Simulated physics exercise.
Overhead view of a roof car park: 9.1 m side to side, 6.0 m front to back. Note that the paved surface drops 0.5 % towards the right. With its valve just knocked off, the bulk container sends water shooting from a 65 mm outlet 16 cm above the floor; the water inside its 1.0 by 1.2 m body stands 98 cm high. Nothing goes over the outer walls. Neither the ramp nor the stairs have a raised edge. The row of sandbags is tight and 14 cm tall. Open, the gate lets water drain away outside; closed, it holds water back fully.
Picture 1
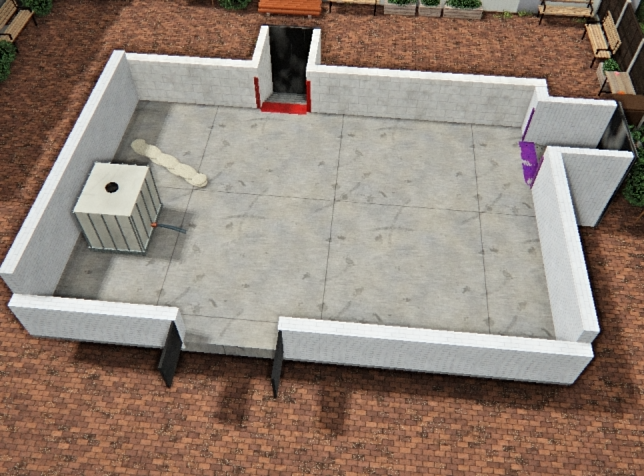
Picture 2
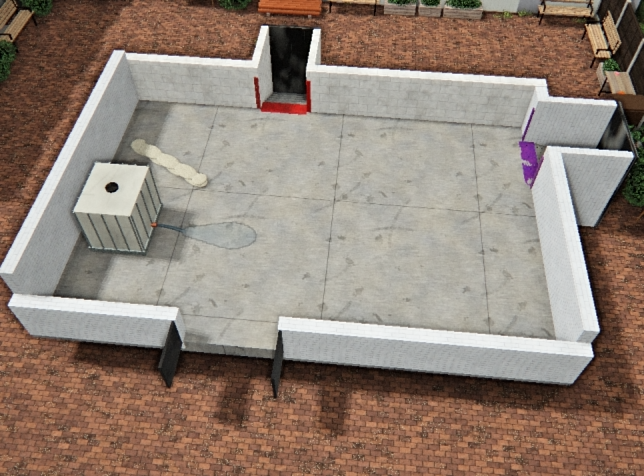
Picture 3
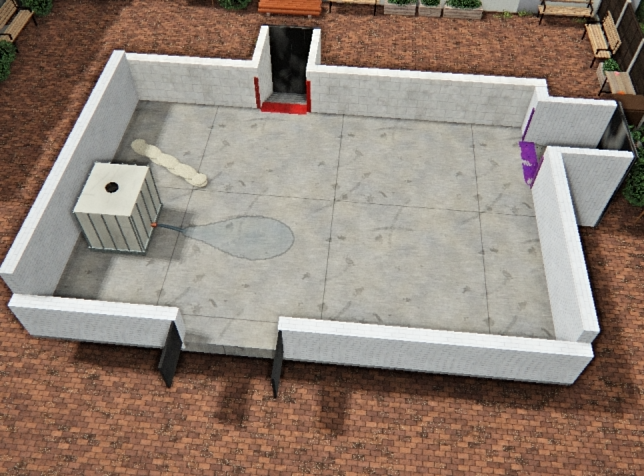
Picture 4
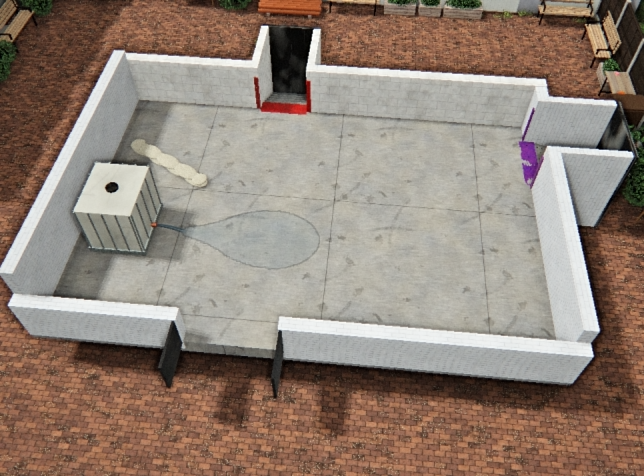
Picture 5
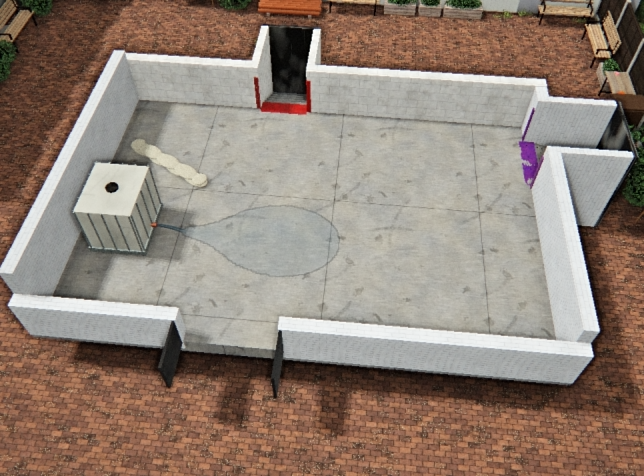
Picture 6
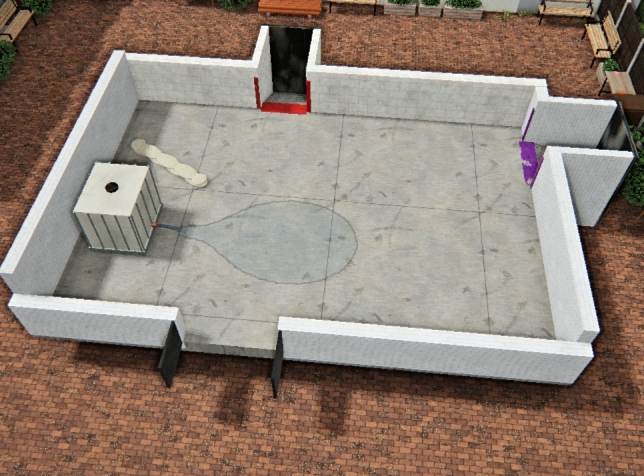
Walled rooftop car park seen from above, water jetting from a pale ribbed container and spreading rightward in a widening teardrop-shaped sheet.
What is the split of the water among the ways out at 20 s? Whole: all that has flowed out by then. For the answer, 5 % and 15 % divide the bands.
Estimated shares - the gate opening: Under 5 %, the stairwell (marked red): Under 5 %, the down ramp (marked purple): Less than 5 %.
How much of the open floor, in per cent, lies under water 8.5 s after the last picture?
About 25 per cent.
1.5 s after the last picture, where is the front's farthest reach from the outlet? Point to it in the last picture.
(381, 240).
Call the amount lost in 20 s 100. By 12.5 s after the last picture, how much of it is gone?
Share gone: Close to 10 %.
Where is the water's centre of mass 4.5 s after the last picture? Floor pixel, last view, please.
I'd put it around (318, 242).
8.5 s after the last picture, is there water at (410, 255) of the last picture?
It is wet.
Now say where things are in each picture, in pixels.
In the first picture, the jet has just started at (166, 226); the ground is still dry.
In the second picture, the jet leaves at (166, 226); the sheet reaches (254, 235), 2.0 m away, and wets 0.6 m2.
In the third picture, the jet leaves at (166, 226); the sheet reaches (291, 233), 2.8 m away, and wets 1.4 m2.
In the fourth picture, the jet leaves at (166, 226); the sheet reaches (317, 238), 3.3 m away, and wets 2.2 m2.
In the fifth picture, the jet leaves at (166, 226); the sheet reaches (336, 234), 3.7 m away, and wets 3.1 m2.
In the sixth picture, the jet leaves at (166, 226); the sheet reaches (354, 238), 4.0 m away, and wets 4.0 m2.
Then, 1.5 s after the last picture water covers 10 % of the floor and is deepest (2 cm) near (191, 232); gone so far, the gate opening 0 %, the stairwell (marked red) 0 %, the down ramp (marked purple) 0 %.
Then, 4.5 s after the last picture water covers 15 % of the floor and is deepest (2 cm) near (191, 232); gone so far, the gate opening 0 %, the stairwell (marked red) 0 %, the down ramp (marked purple) 0 %.
Then, 8.5 s after the last picture water covers 25 % of the floor and is deepest (2 cm) near (191, 232); gone so far, the gate opening 0 %, the stairwell (marked red) 0 %, the down ramp (marked purple) 0 %.
Then, 12.5 s after the last picture water covers 35 % of the floor and is deepest (2 cm) near (191, 232); gone so far, the gate opening 0 %, the stairwell (marked red) 0 %, the down ramp (marked purple) 0 %.
Then, 16.5 s after the last picture water covers 45 % of the floor and is deepest (2 cm) near (191, 232); gone so far, the gate opening 0 %, the stairwell (marked red) 0 %, the down ramp (marked purple) 0 %.
